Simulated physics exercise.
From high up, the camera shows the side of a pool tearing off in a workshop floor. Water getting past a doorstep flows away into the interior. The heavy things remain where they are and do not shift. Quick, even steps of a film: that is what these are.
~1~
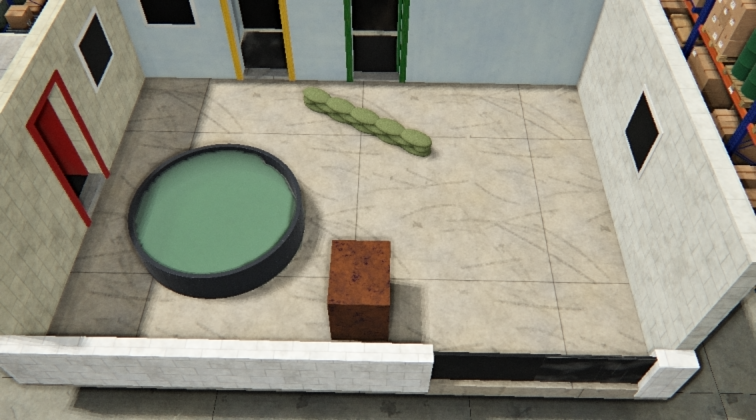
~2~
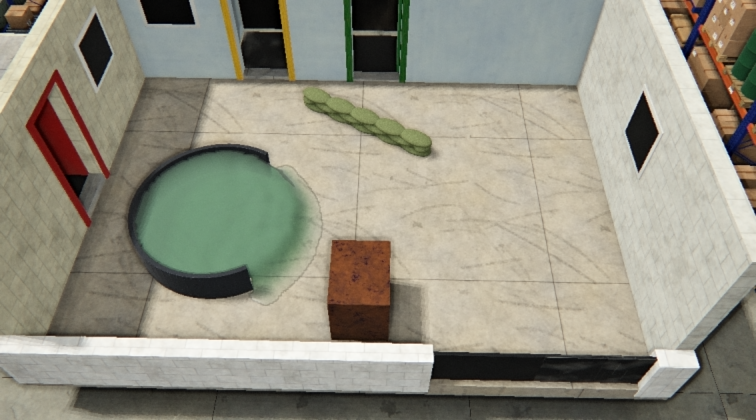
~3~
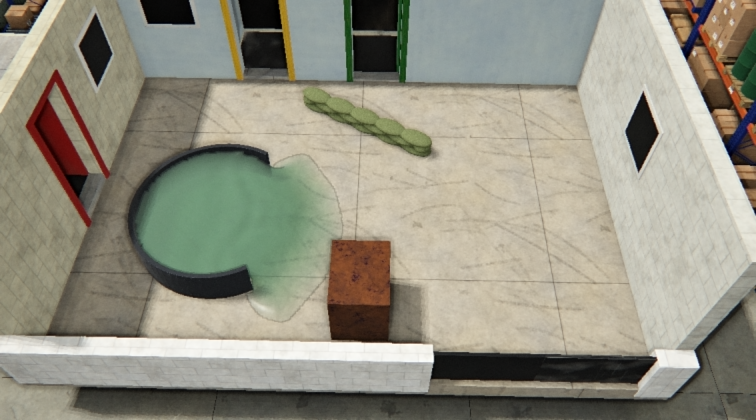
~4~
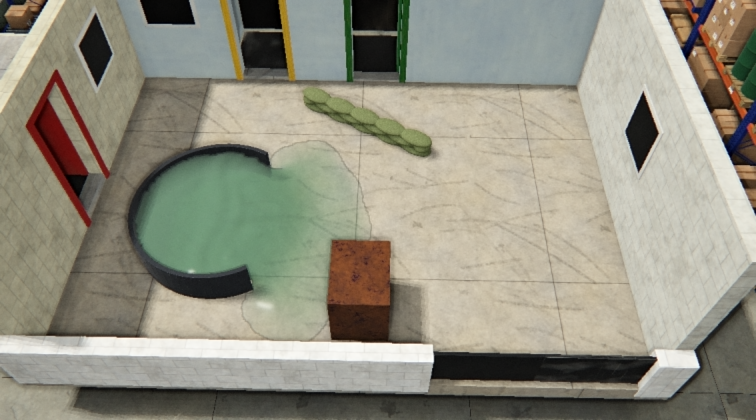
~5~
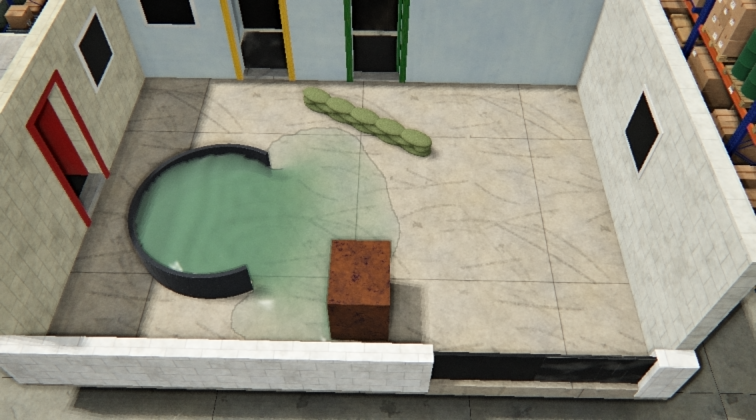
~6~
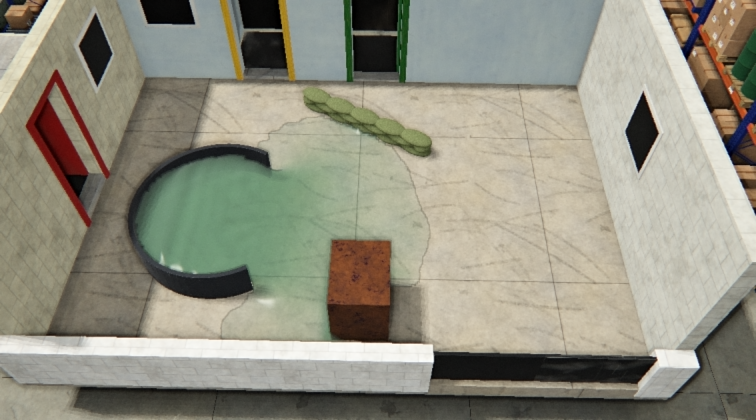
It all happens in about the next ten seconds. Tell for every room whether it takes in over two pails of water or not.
Outcome: Green door: Two buckets at most; yellow door: Two buckets at most; red door: Two buckets at most.
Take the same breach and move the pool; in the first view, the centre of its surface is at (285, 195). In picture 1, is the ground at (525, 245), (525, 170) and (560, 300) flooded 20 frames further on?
Going through the three places: In the spill, in the spill, in the spill.
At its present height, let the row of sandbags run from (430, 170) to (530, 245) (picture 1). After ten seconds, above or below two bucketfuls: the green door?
My reading is that green exceeds the limit.
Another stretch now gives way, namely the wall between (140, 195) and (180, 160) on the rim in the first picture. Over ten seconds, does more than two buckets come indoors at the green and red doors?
As I see it, the green door stays short of it and the red door tops the mark too.
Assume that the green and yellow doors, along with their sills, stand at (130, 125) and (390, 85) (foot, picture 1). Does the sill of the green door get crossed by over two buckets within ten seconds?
Well, the green door comes in low.
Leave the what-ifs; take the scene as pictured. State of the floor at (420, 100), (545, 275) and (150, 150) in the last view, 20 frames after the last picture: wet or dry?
First spot spared, second spot submerged, third spot spared.
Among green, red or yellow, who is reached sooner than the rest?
Answer: The yellow-painted one.
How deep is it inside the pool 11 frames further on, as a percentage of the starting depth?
My figure is about 36 in a hundred.
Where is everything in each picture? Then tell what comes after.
The first picture shows still water in the round pool at (217, 208).
In the second picture, water pours out at (299, 224) and has run to (259, 298).
In the third picture, the front is at (269, 313), out from the gap at (299, 225).
In the fourth picture, water pours out at (299, 225) and has run to (304, 337).
In the fifth picture, water pours out at (299, 226) and has run to a hidden place.
In the sixth picture, the front is at (330, 119), out from the gap at (299, 226).
A moment on, water covers 30 % of the floor; the green door not reached, the yellow door not reached, the red door not reached.
Next, water covers 50 % of the floor; the green door not reached, the yellow door not reached, the red door not reached.
Then, water covers 70 % of the floor; the green door not reached, the yellow door wet at the sill, nothing in, the red door not reached.
Later, water covers 85 % of the floor; the green door wet at the sill, nothing in, the yellow door wet at the sill, nothing in, the red door wet at the sill, nothing in.
In the end, water covers 95 % of the floor; the green door under two buckets in, the yellow door wet at the sill, nothing in, the red door wet at the sill, nothing in.
